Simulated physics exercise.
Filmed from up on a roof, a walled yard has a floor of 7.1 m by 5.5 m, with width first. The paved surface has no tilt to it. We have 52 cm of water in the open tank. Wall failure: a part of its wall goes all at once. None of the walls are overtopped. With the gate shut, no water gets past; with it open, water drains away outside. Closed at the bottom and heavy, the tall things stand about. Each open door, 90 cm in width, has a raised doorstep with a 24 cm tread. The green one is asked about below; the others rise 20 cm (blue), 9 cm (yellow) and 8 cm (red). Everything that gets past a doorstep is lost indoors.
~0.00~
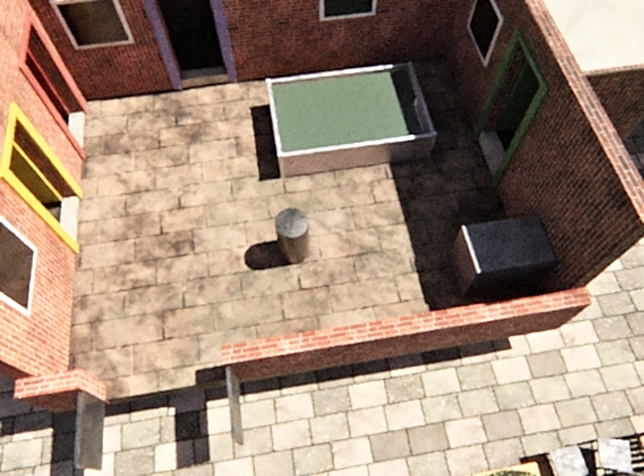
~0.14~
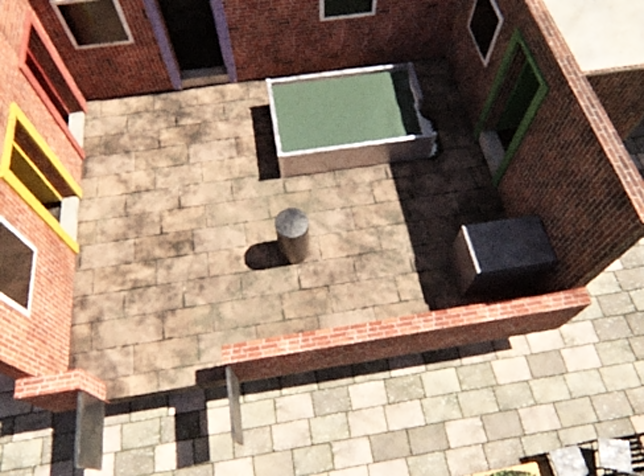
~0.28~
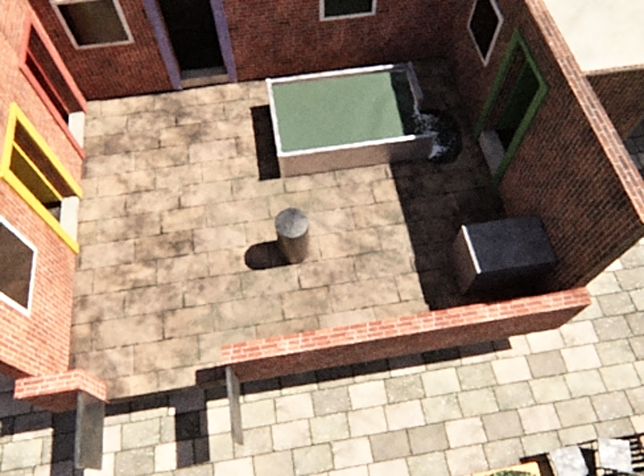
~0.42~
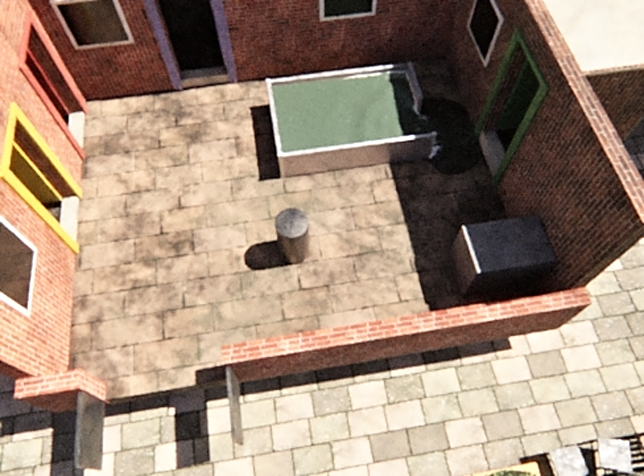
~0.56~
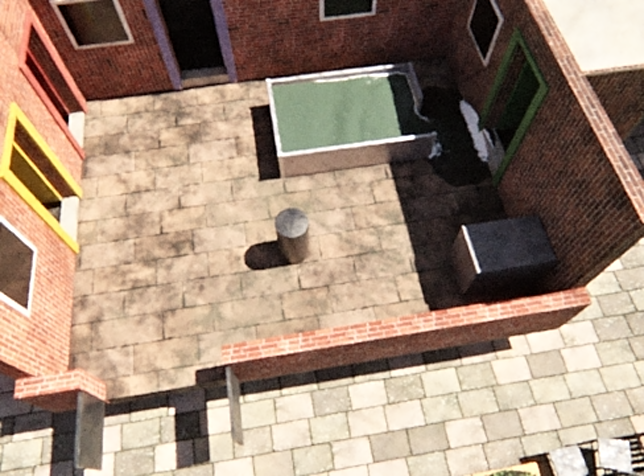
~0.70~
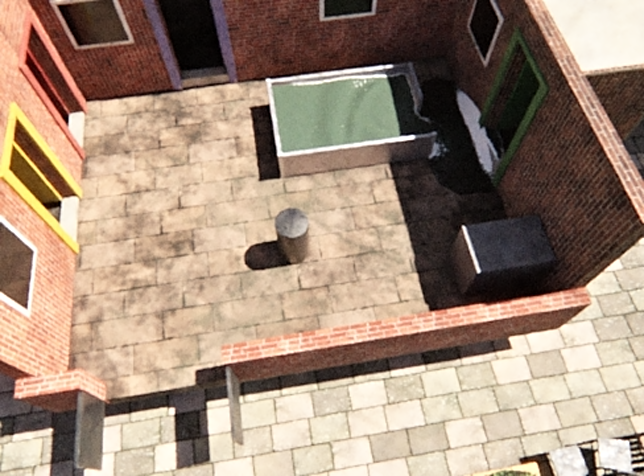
The clip shows a brick-walled paved yard with an open tank of greenish water, a short cylinder and a dark box. The tank's right side breaks open, and water pours out, spreading across the paving toward the green-framed door.
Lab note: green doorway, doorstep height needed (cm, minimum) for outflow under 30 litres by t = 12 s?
Approx. 25 cm.
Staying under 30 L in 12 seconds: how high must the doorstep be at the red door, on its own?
At the red door it takes roughly 6.5 centimetres.
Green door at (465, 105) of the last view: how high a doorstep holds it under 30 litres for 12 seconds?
Roughly 22 cm.
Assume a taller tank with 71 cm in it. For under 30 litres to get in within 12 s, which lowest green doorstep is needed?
You'd need a step of close to 36 cm.
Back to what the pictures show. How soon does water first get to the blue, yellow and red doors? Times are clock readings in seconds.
Door blue 3.6 s / door yellow 6.5 s / door red 5.5 s.
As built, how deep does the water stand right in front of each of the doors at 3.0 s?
Green door 24 cm, blue door 0 cm, yellow door 0 cm, red door 0 cm.
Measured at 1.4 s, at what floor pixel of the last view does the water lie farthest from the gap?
Close to pixel (513, 238).
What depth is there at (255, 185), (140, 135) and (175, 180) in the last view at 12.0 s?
Taking the spots in order: About 2, 6 and 6 centimetres.
After 1.4 s water covers 10 % of the floor, deepest (38 cm) near (473, 135); 29 cm at the green door, 5 litres in over its 27 cm doorstep.
After 3.0 s water covers 30 % of the floor, deepest (30 cm) near (473, 135); 24 cm at the green door, 18 litres in over its 27 cm doorstep.
After 12.0 s water covers 100 % of the floor, deepest (9 cm) near (473, 135); 7 cm at the green door, 19 litres in over its 27 cm doorstep.
At the green door as built, the water arrived by 0.6 s and peaked near 29 cm at 1.4 s.
With a doorstep of 23 cm, 43 litres would have come in within the 12 s; with 27 cm, 18 litres. So under 30 litres takes about 25 cm.
